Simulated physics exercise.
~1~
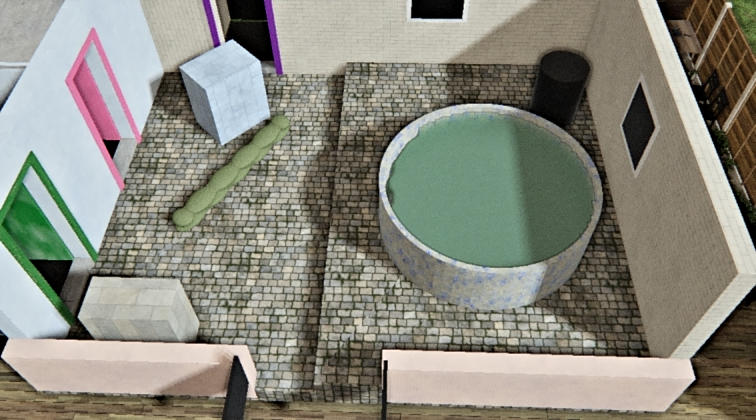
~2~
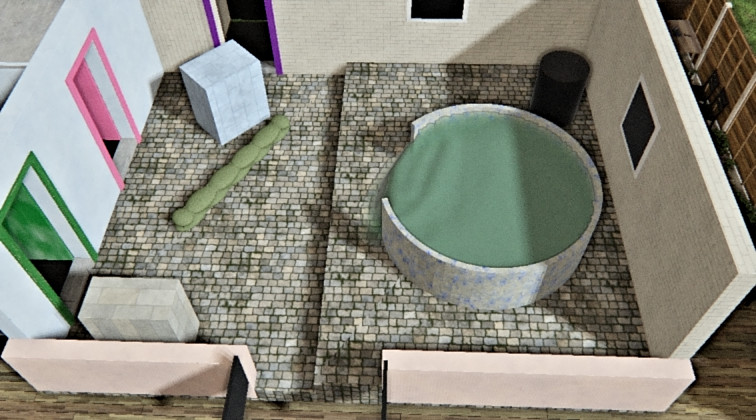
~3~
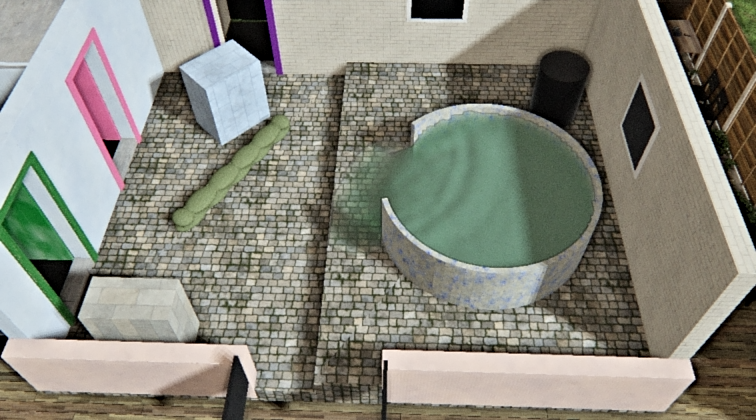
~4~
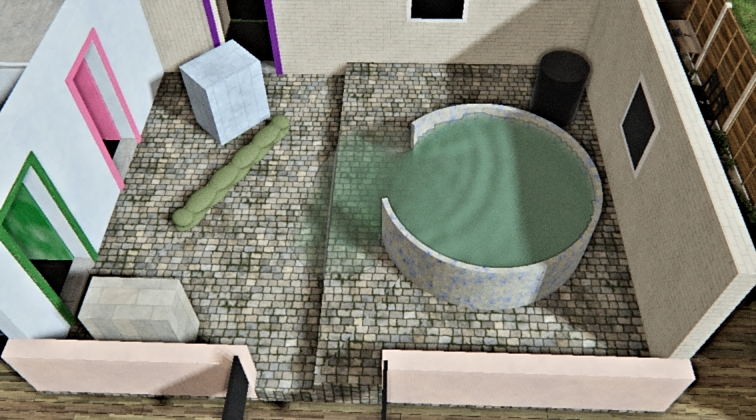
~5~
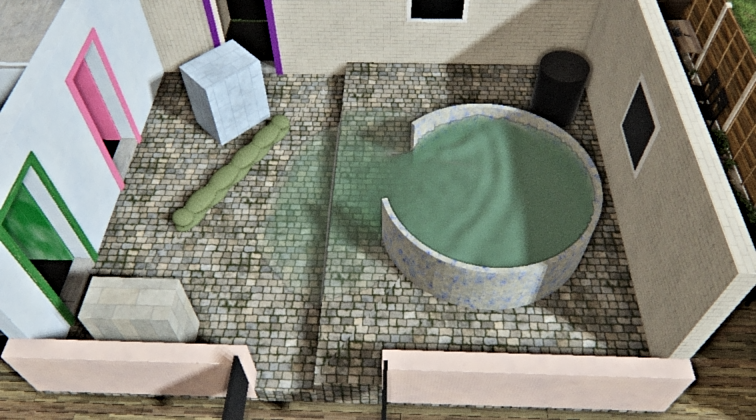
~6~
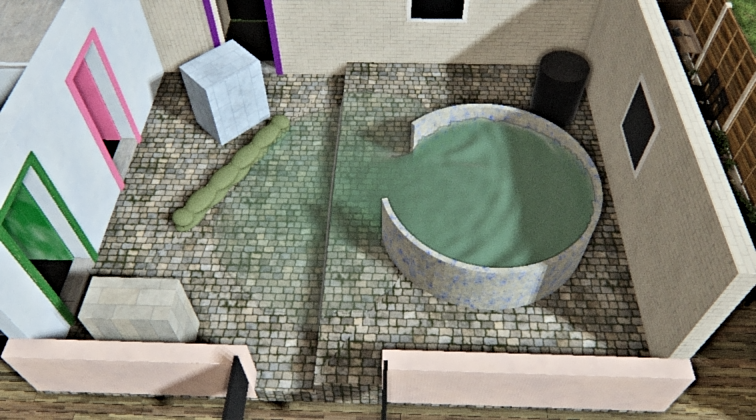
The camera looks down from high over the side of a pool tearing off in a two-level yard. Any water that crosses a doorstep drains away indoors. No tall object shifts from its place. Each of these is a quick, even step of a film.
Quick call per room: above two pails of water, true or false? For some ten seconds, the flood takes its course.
Green door: True; purple door: True; pink door: True.
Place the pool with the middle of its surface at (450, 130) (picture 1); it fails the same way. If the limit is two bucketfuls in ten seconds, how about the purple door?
The purple one exceeds the limit.
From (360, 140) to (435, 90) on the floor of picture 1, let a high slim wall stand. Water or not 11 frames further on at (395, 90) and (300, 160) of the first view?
Going in the order asked: Parched, inundated.
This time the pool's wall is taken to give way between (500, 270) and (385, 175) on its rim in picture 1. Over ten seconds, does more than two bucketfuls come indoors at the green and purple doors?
Per door - green: Exceeds, purple: Exceeds.
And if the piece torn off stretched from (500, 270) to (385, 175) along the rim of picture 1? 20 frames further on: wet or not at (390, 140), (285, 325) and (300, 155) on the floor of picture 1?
Going through them one by one, I'd say high and dry, then waterlogged, then high and dry.
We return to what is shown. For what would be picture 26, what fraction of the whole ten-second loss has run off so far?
Around 20 percent.
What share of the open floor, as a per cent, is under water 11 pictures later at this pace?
Around 55 percent, give or take.
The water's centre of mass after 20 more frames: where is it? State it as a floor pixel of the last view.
At about (332, 213).
A moment on, water covers 45 % of the floor; the green door not reached, the purple door wet at the sill, nothing in, the pink door not reached.
Next, water covers 55 % of the floor; the green door over two buckets in, the purple door under two buckets in, the pink door wet at the sill, nothing in.
Then, water covers 60 % of the floor; the green door far over two buckets in, the purple door over two buckets in, the pink door under two buckets in.
Later, water covers 60 % of the floor; the green door far over two buckets in, the purple door over two buckets in, the pink door over two buckets in.
In the end, water covers 55 % of the floor; the green door far over two buckets in, the purple door far over two buckets in, the pink door far over two buckets in.
